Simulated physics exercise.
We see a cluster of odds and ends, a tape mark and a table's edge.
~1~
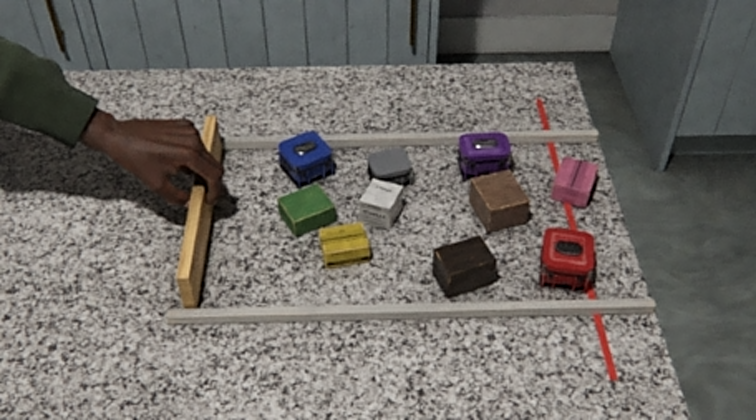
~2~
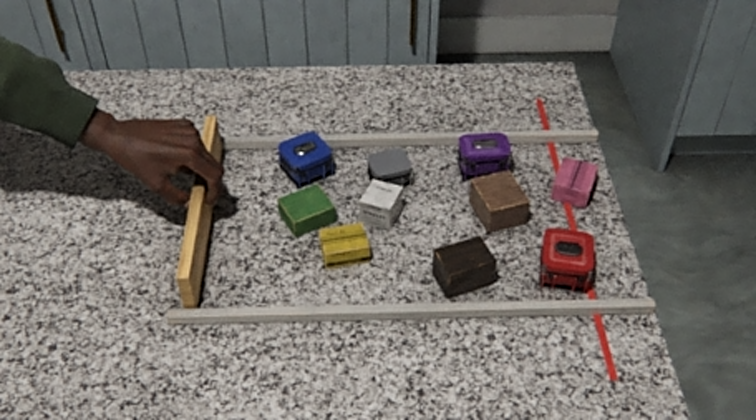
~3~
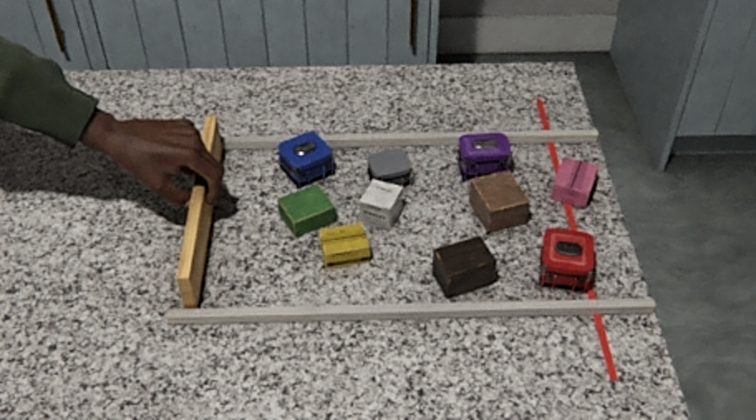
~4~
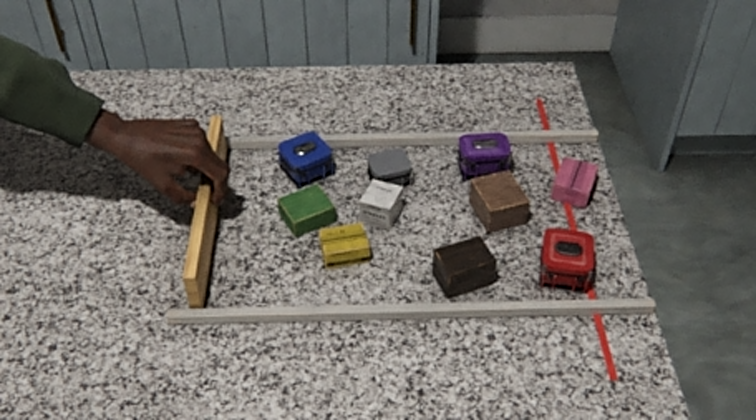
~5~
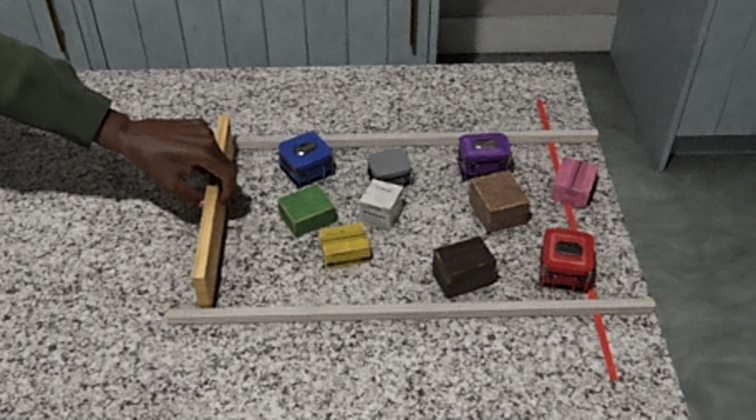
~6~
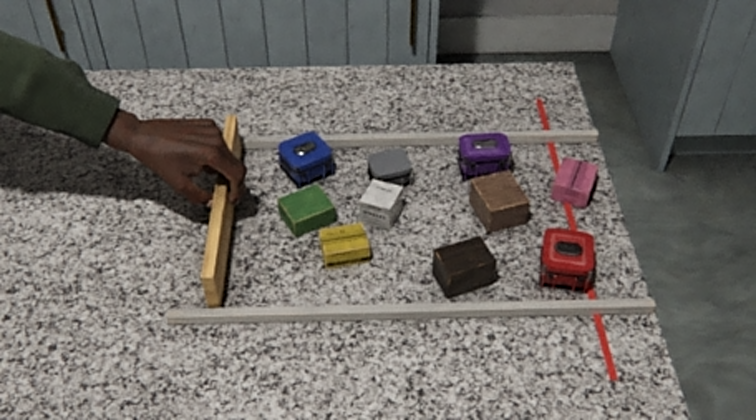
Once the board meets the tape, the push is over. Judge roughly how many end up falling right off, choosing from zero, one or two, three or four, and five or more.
I expect the drop count to reach five or more.
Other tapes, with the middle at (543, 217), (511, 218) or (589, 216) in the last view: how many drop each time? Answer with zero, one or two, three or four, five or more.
In order: Either three or four, one or two, five or over.
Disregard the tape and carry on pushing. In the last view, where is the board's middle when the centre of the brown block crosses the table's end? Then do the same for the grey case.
About (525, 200), and about (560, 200) for the other.
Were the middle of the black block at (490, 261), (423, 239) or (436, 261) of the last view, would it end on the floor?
In order, it holds its place; goes down; holds its place.
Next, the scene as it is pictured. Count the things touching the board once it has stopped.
4 in contact.
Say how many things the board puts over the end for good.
Result: A total of 6.
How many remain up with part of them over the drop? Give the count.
The overhang total is 0.
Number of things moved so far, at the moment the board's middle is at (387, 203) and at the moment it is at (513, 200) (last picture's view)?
Answer - first 6, then 10.
Early on, none off yet; pink box at rest near (575, 182); red case at rest near (566, 260); brown block at rest near (499, 201).
Finally, the number that fall off is five or more; lost, white box, grey case, purple case, brown block, red case and pink box.
